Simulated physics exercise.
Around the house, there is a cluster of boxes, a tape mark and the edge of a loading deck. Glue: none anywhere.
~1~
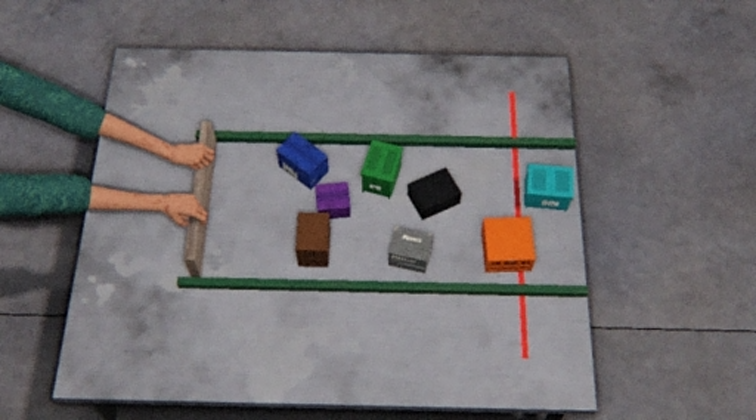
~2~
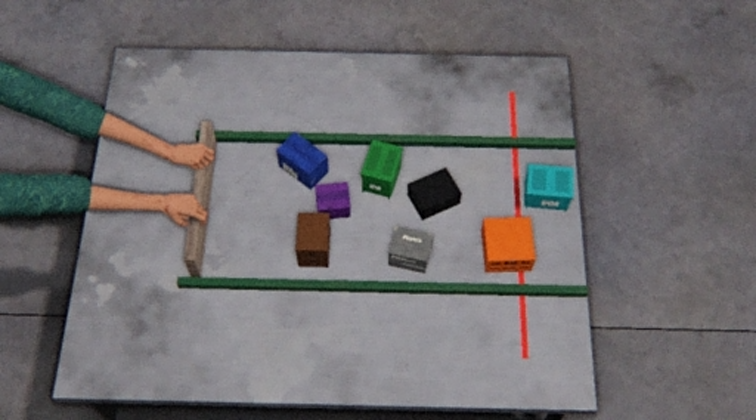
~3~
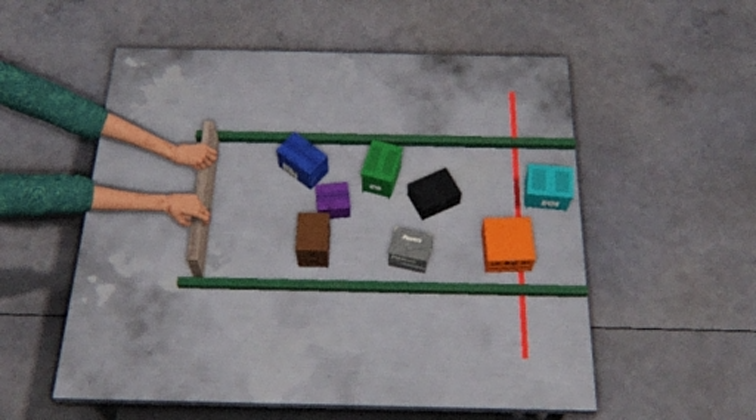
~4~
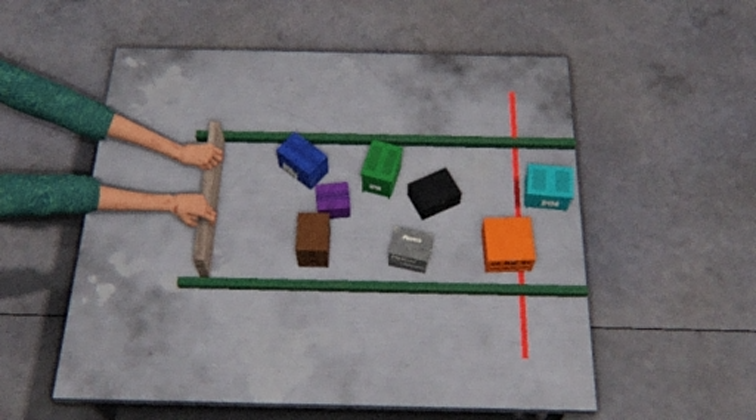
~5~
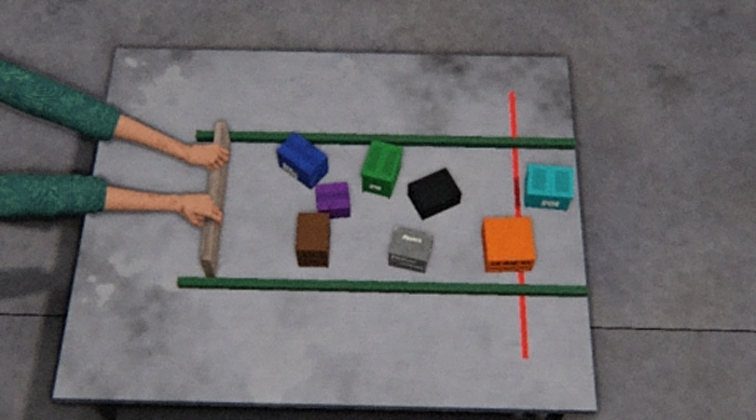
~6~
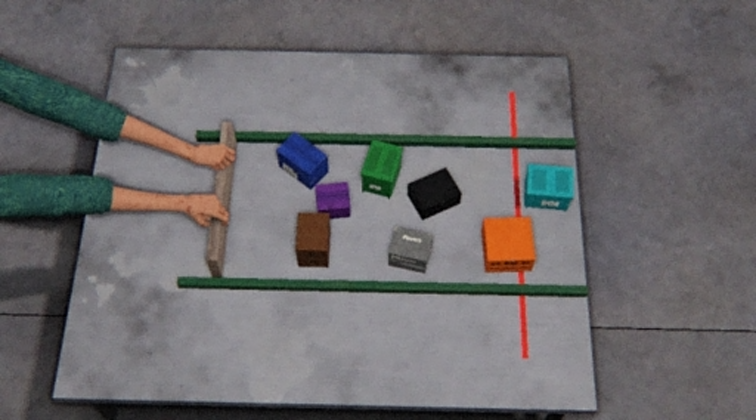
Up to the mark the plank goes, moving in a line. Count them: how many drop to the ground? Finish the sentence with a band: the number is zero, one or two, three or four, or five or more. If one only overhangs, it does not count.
The number is one or two.
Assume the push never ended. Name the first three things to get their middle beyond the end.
In order: The turquoise tote, the orange crate, the black crate.
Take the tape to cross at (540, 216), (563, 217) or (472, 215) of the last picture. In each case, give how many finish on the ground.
Per try: 5; 6; 0.
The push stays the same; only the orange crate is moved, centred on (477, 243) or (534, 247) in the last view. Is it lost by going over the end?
The orange crate ends up below at the first spot and ends up below at the second.
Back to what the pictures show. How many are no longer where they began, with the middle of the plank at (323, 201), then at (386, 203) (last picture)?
By the first moment it's 4, by the second it's 6.
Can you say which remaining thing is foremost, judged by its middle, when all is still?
Nearest at the end: The black crate.
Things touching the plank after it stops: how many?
The answer is 3.
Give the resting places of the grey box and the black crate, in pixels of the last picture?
Grey box at (573, 258), black crate at (581, 222).
Soon after, none off yet; turquoise tote at rest near (548, 188); orange crate at rest near (508, 245); black crate moved a little near (442, 197).
At rest, the number that fall off is one or two; fallen, orange crate and turquoise tote.
